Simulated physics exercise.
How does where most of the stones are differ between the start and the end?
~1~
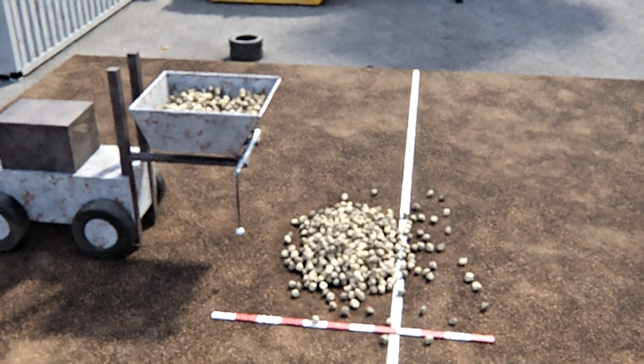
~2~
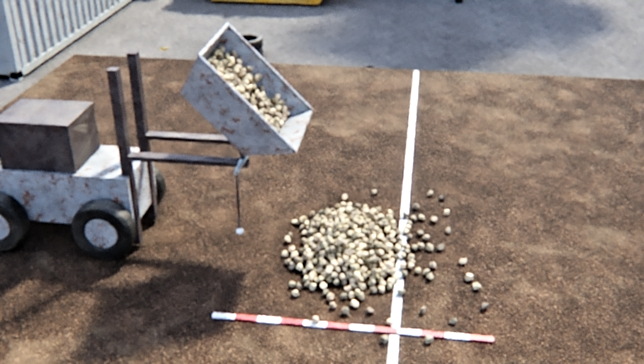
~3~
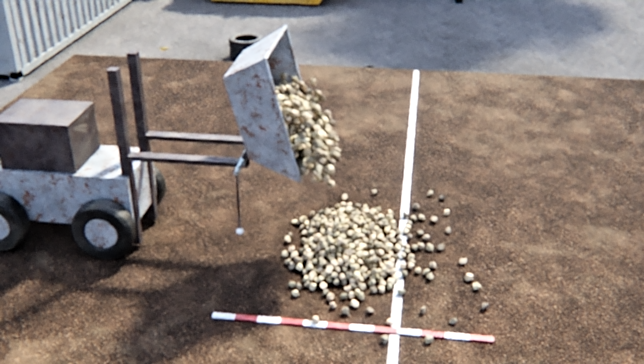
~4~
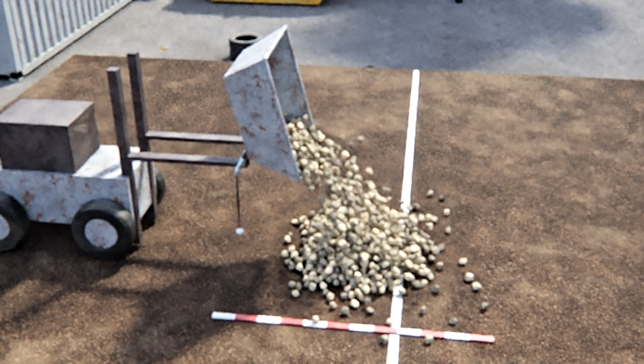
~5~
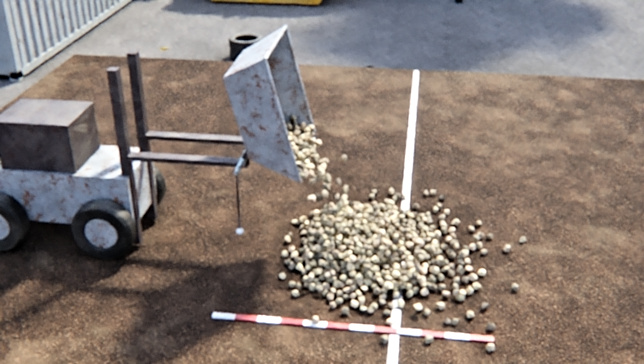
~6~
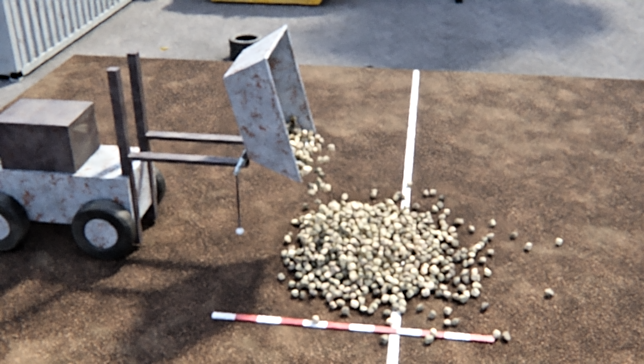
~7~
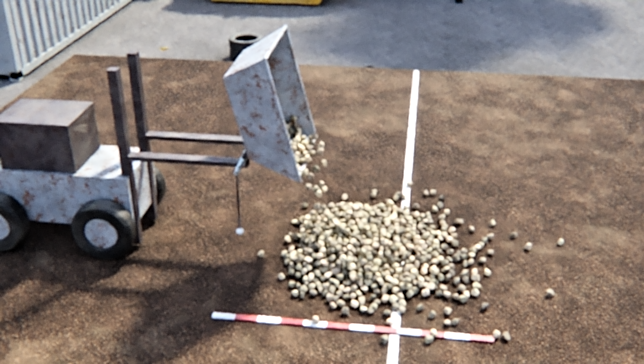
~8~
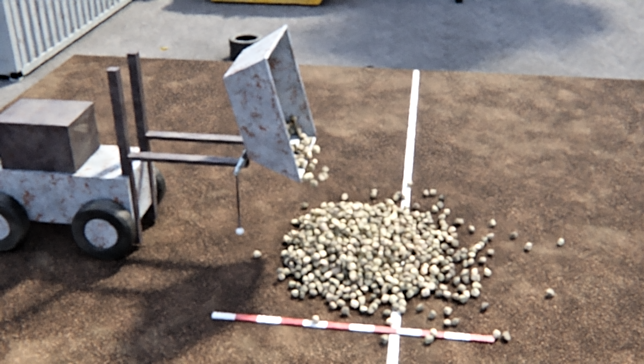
At the start the stones are split between the raised skip on the left and a smaller heap on the ground. By the end most of them lie farther right in one wider heap spread across the white line, with only some left in the skip.
On a patch of brown ground beside grey paving, seen from above, a small pale fork truck stands at the left, holding a rusty whitish skip full of pale stones. A loose heap of similar stones lies to its right, reaching a white line, with a red and white staff in front and a white ball hanging below the skip. The skip tips steeply to the right, and stones slide over its lip. They pour onto the heap, which widens across the line as a few roll farther right. Finally the skip stays tilted, with some stones still at its lip.
